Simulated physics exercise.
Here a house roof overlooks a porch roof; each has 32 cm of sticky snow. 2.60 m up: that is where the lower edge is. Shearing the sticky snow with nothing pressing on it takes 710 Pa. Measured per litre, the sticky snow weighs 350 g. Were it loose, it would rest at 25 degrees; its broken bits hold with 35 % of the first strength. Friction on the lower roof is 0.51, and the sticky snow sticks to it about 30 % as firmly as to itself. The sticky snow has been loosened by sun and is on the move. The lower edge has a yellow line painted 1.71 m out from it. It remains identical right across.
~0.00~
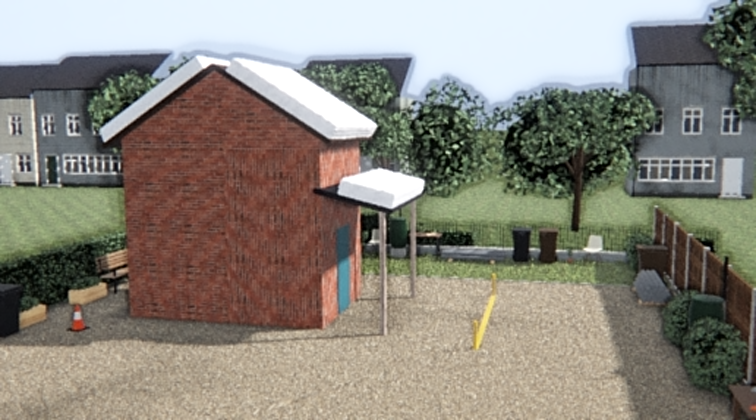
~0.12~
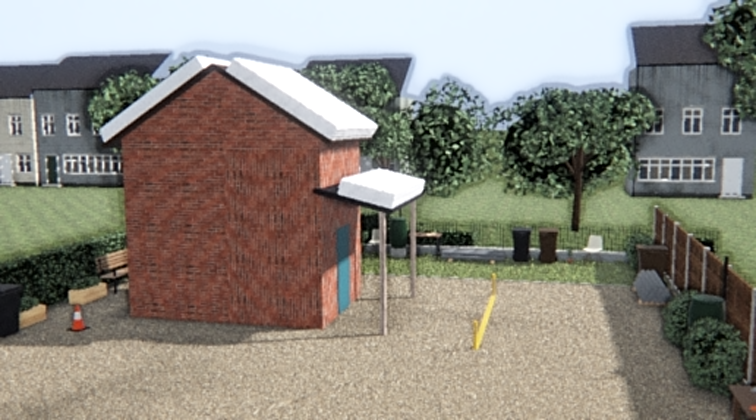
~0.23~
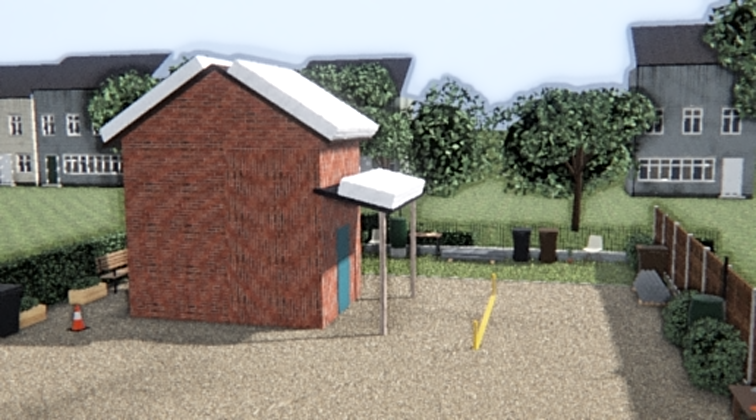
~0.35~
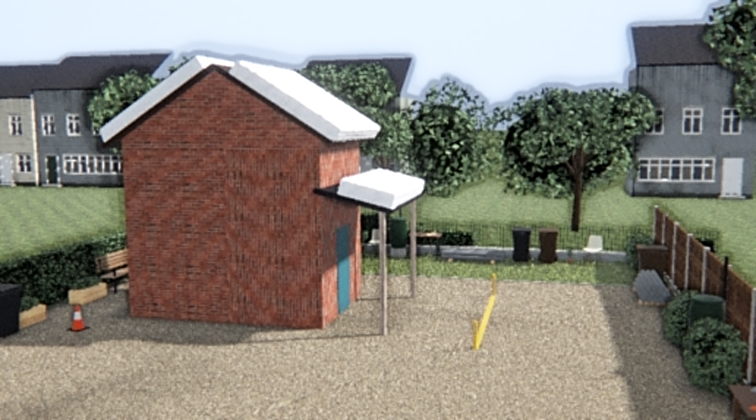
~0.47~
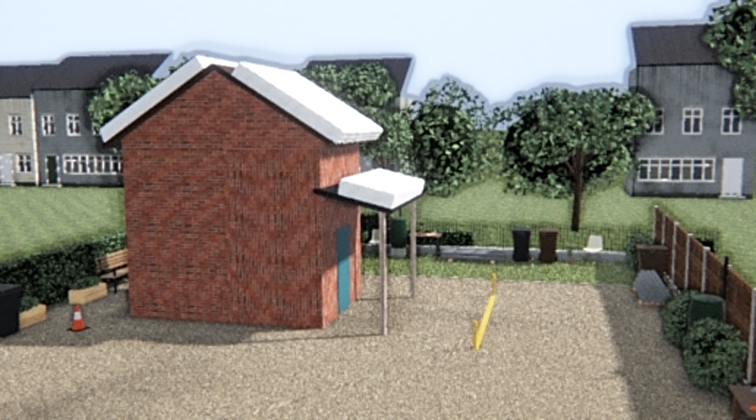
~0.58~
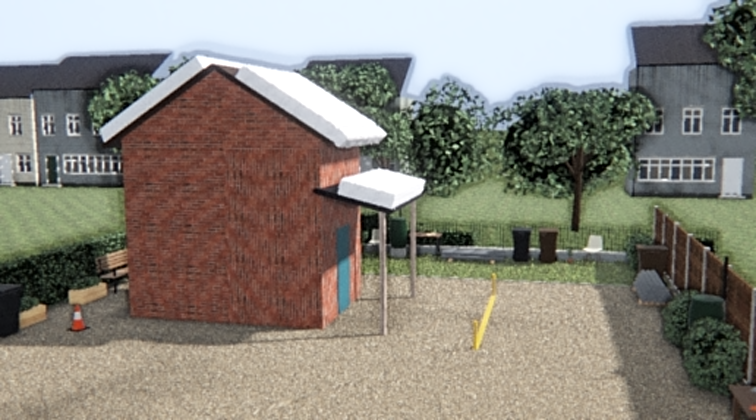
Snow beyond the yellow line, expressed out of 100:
About 32 out of 100.
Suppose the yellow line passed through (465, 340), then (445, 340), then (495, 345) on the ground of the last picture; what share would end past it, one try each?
Roughly 40 %, then 50 %, then 25 %.
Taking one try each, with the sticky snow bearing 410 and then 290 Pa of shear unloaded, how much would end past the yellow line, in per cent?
The answers, in order, are 35 % and 40 %.
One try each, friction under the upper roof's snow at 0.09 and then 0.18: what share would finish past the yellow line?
It would be 50 % the first time and 45 % the second.
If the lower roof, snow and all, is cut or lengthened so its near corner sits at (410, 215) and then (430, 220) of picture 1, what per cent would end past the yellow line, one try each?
20 %, then 10 %.
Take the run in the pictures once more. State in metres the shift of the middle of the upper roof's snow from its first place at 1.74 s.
About 2.2 m.
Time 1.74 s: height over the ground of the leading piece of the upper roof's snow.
Close to 2.6 metres, I reckon.
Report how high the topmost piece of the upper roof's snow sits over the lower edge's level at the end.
0.7 m.
After 1.11 s, none is below the lower edge and 0 % is past the line.
After 1.74 s, none is below the lower edge and 0 % is past the line.
After 2.37 s, 51 % is below the lower edge and 0 % is past the line.
After 3.00 s, 72 % is below the lower edge and 30 % is past the line.
After 3.80 s, at the end, 72 % is below the lower edge and 32 % is past the line.
